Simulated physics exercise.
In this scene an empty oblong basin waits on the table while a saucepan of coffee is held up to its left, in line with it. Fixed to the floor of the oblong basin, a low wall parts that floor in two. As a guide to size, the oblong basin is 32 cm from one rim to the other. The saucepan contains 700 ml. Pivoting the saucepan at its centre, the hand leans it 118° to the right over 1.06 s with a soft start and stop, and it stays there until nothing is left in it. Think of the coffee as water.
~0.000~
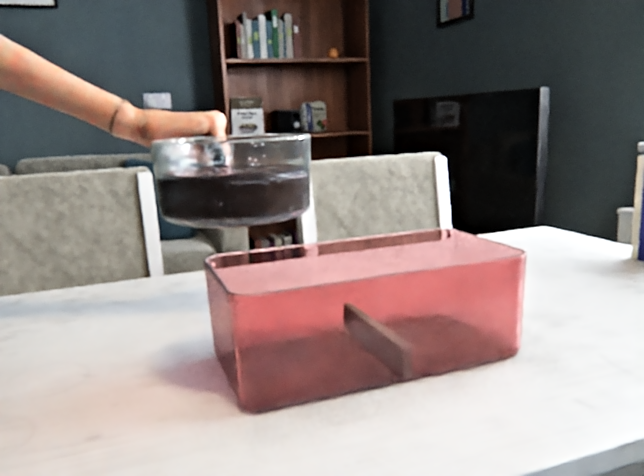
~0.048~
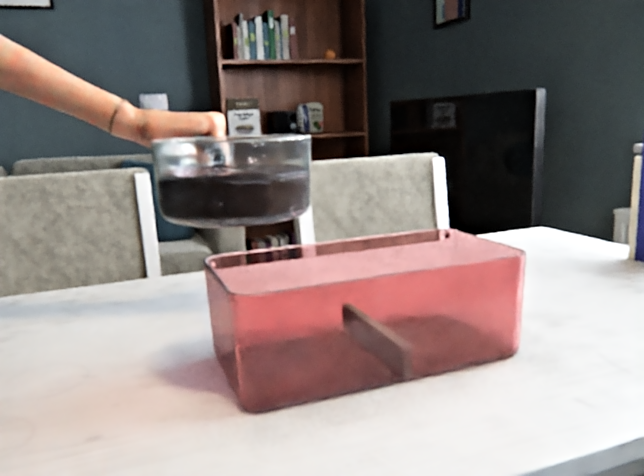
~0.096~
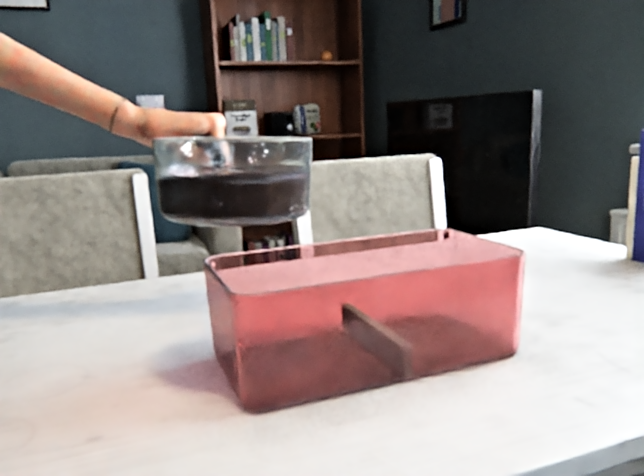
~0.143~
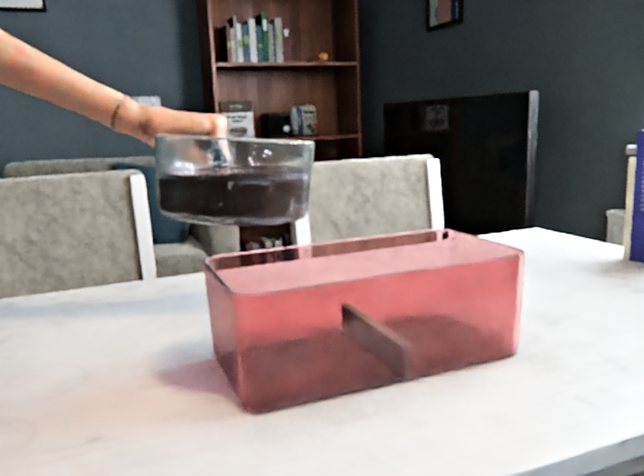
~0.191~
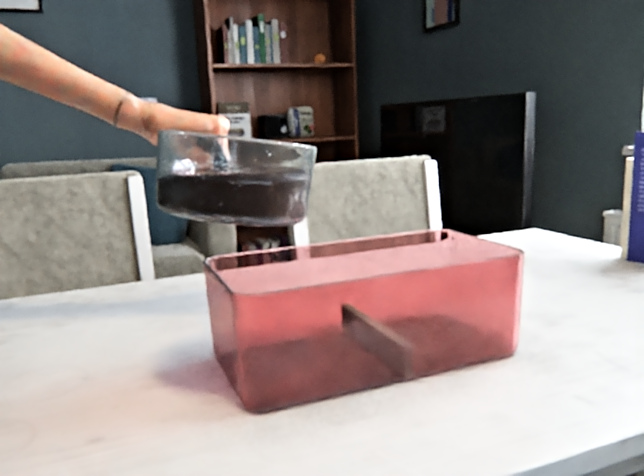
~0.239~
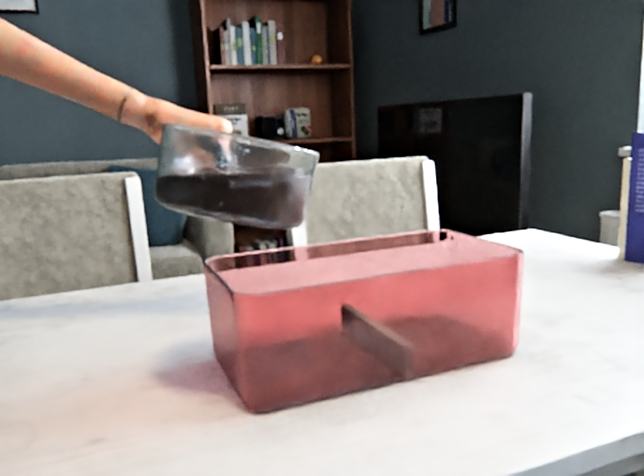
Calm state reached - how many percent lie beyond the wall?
16 percent, roughly.
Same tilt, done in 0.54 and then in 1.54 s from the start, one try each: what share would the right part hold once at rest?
I'd say 20 percent on the first go, 20 percent on the next.
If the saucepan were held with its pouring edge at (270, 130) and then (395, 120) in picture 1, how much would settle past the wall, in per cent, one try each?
10 in a hundred, followed by 90 in a hundred.
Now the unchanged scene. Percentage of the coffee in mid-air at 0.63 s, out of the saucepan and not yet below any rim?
I'd say close to 30 per cent.
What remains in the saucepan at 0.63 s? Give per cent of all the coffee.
52 %.
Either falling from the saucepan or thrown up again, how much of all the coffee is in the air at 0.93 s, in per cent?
Roughly 5 %.
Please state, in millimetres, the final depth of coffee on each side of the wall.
22 mm left, 4 mm right.
Then, 0.63 s in, the tilt is 77° and 52 per cent is still to pour, 18 is left of the wall and 1 right of it.
Then, 0.93 s in, the tilt is 113° and 6 per cent is still to pour, 79 is left of the wall and 10 right of it.
Then, 1.23 s in, the tilt is 118° and 0 per cent is still to pour, 83 is left of the wall and 15 right of it.
Then, 1.56 s in, the tilt is 118° and 0 per cent is still to pour, 83 is left of the wall and 16 right of it.
Finally, 83 per cent lies left of the wall, 16 right of it and 1 outside.
